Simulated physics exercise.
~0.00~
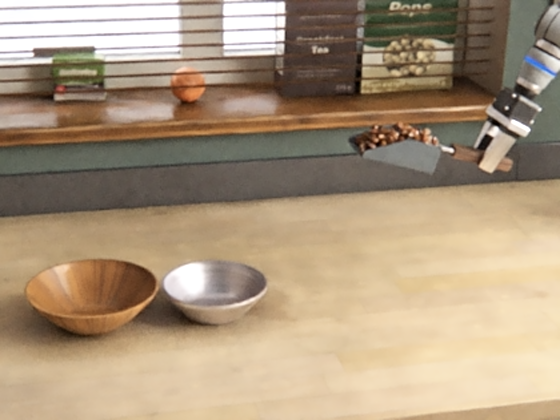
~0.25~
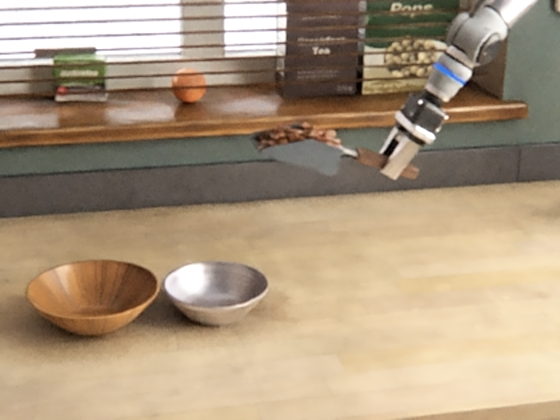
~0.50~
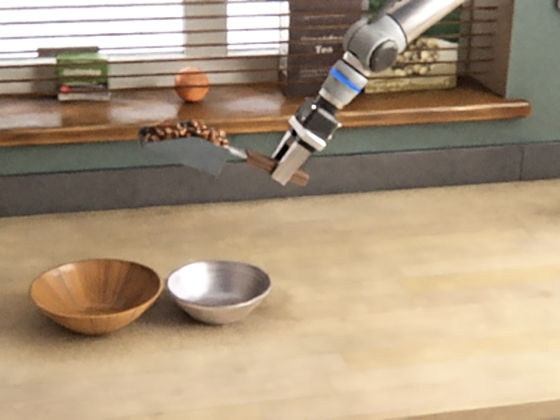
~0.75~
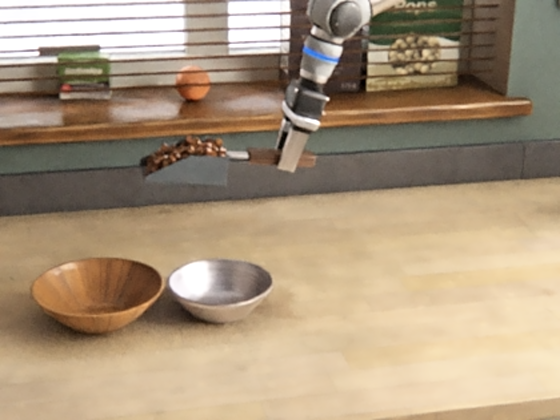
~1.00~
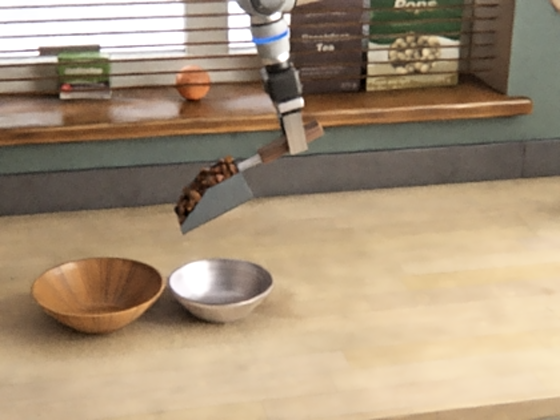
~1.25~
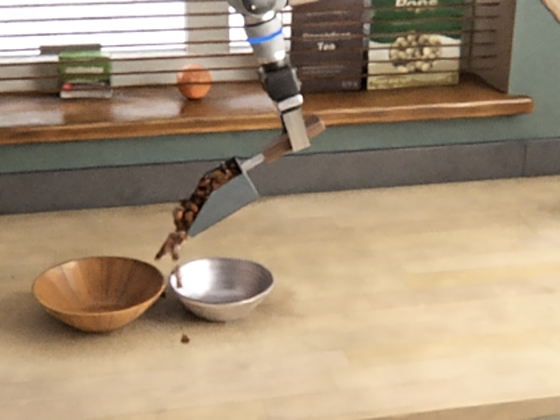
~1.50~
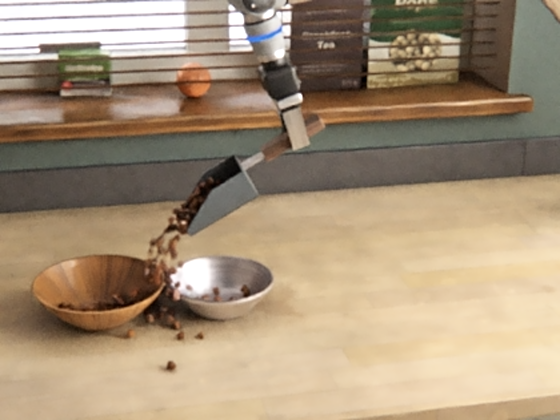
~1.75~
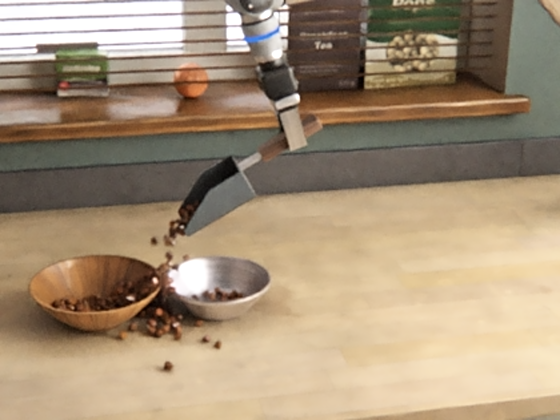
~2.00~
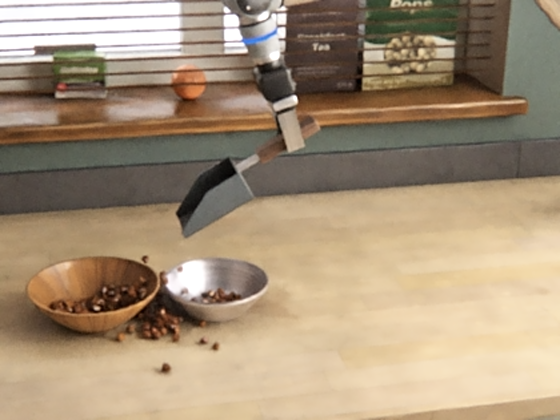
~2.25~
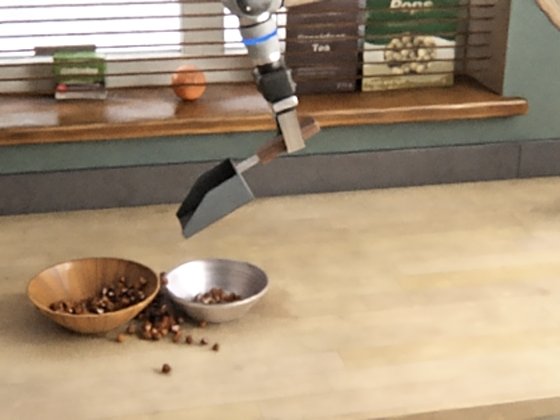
We see a robot arm carry a scoop of brown pellets leftward over a table, then tip it above a wooden bowl and a metal bowl. The pellets pour into both bowls and onto the table between them, and the emptied scoop stays tilted above.
